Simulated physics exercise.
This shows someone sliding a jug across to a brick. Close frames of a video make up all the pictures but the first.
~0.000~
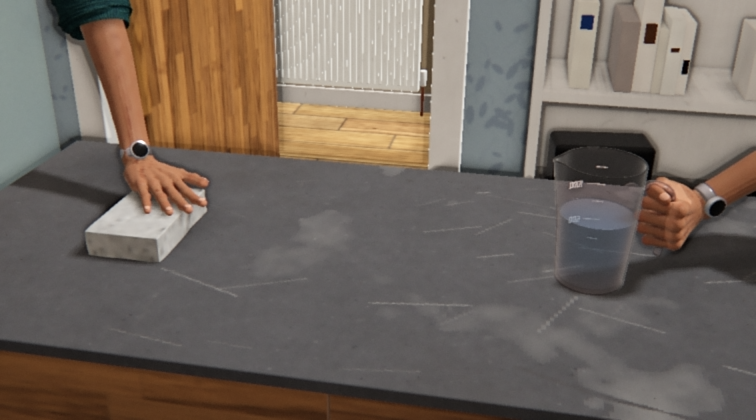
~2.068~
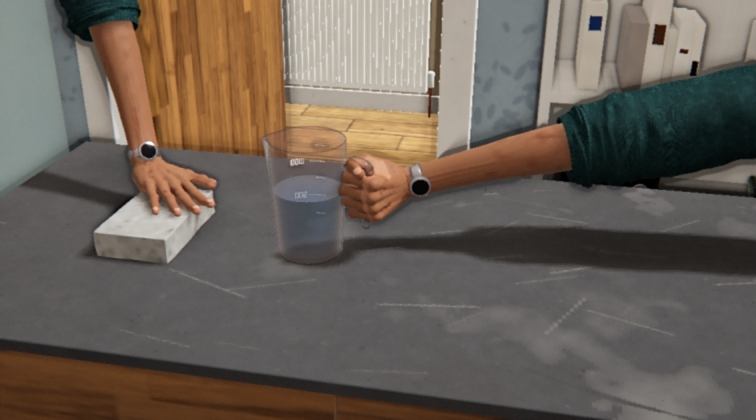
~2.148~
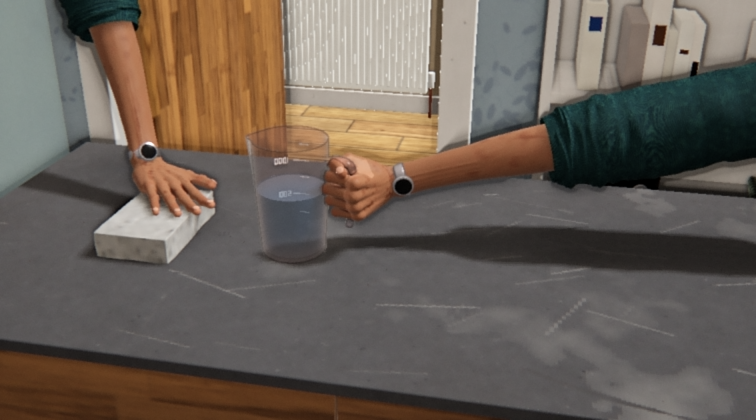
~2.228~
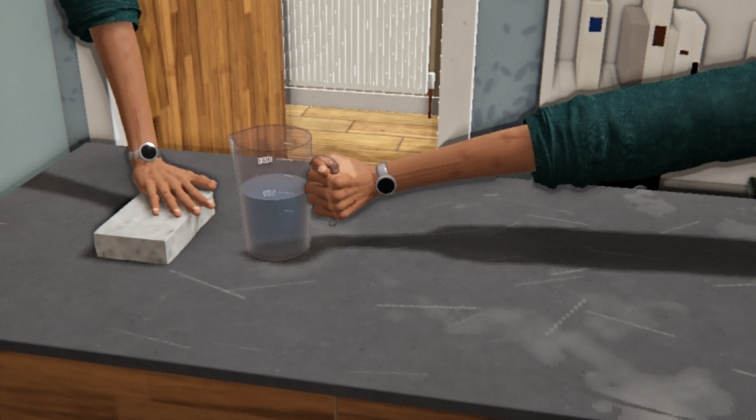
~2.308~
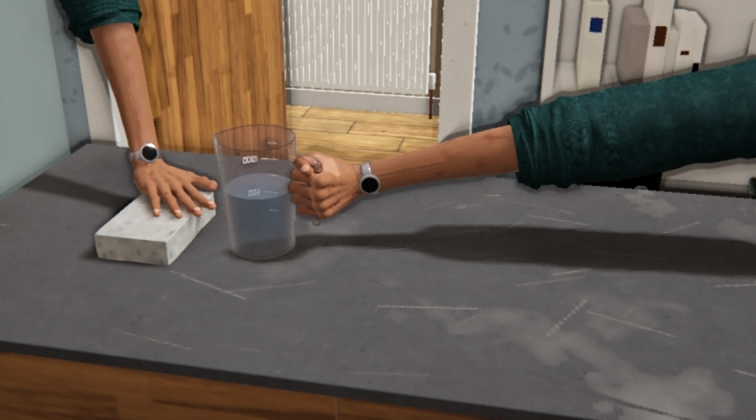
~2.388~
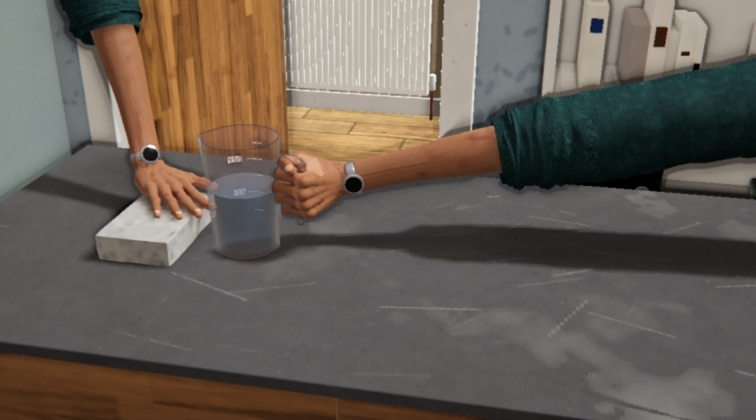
On a scratched dark countertop, one hand rests on a pale block while another slides a half-full clear jug leftward towards it.
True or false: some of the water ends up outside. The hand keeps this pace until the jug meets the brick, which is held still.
False.
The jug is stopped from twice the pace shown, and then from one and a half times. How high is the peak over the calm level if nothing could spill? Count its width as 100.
The first case gives 55 per cent of the width, the second 40 per cent.
By 2.5 s, the jug meets the brick.
By 2.5 s, the water surges up the wall; the wave climbs under half way to the rim.
By 3.9 s, the jug stands at the brick; its rim is dry.
